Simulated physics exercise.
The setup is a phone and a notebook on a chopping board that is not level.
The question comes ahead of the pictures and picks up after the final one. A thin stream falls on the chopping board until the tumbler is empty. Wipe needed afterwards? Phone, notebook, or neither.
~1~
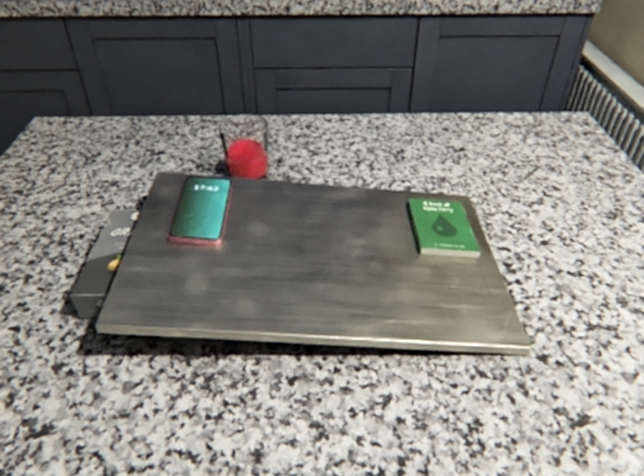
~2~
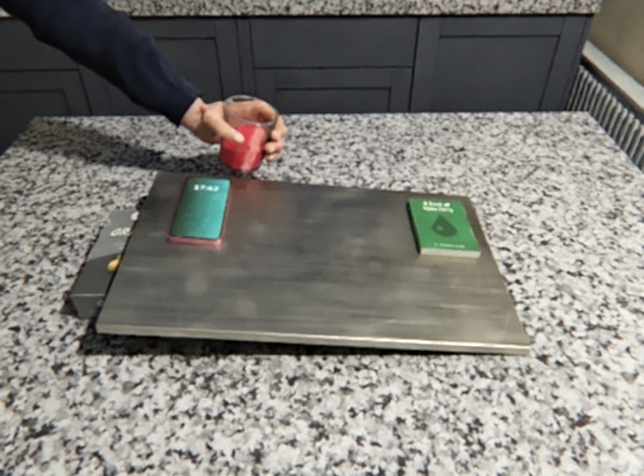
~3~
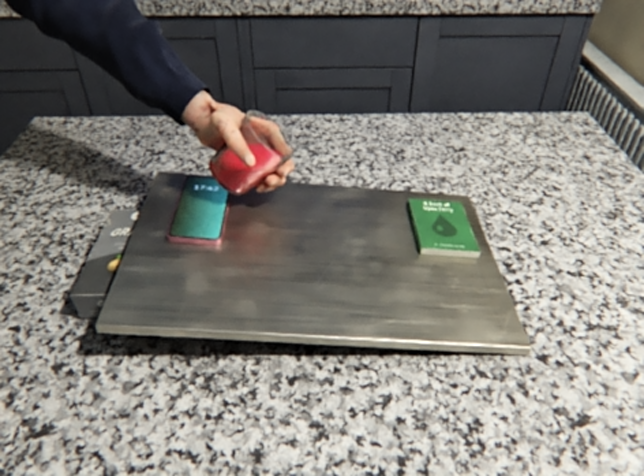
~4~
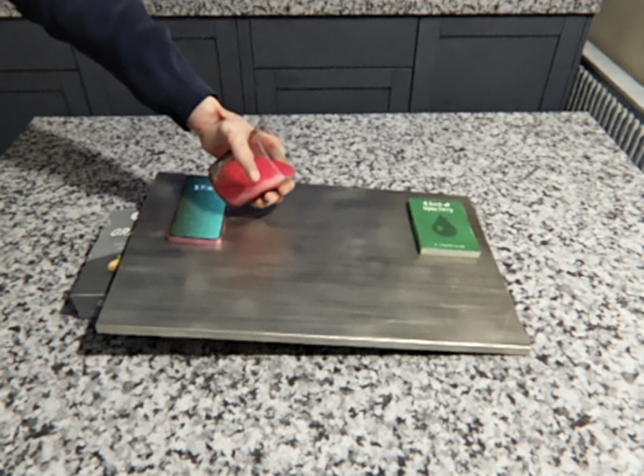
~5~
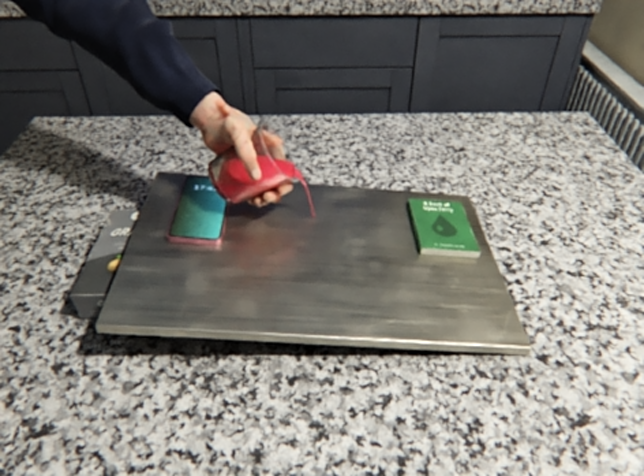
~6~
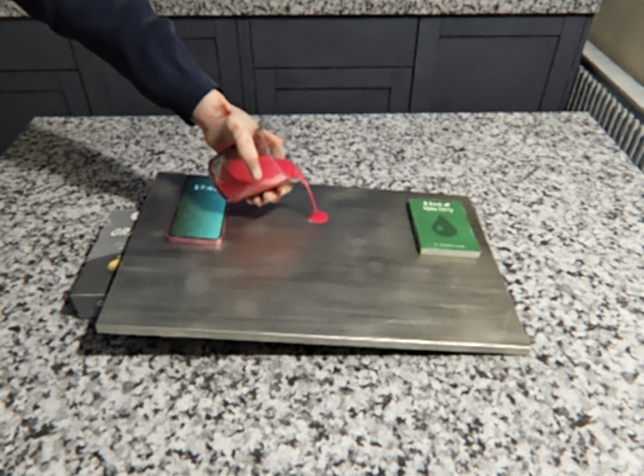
On the left the phone: No; on the right the notebook: Yes.
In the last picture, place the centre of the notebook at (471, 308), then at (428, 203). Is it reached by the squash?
The first time it is missed, and the second time it gets caught.
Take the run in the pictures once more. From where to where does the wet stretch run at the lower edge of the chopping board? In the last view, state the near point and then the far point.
It's wet from (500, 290) at the near side to (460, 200) at the far side.
Next, it runs down to the right; the phone is clear of it; the notebook is in it.
After that, it runs down to the right and off the end; the phone is clear of it; the notebook is in it.
Finally, it runs down to the right and off the end; the phone is clear of it; the notebook is in it.
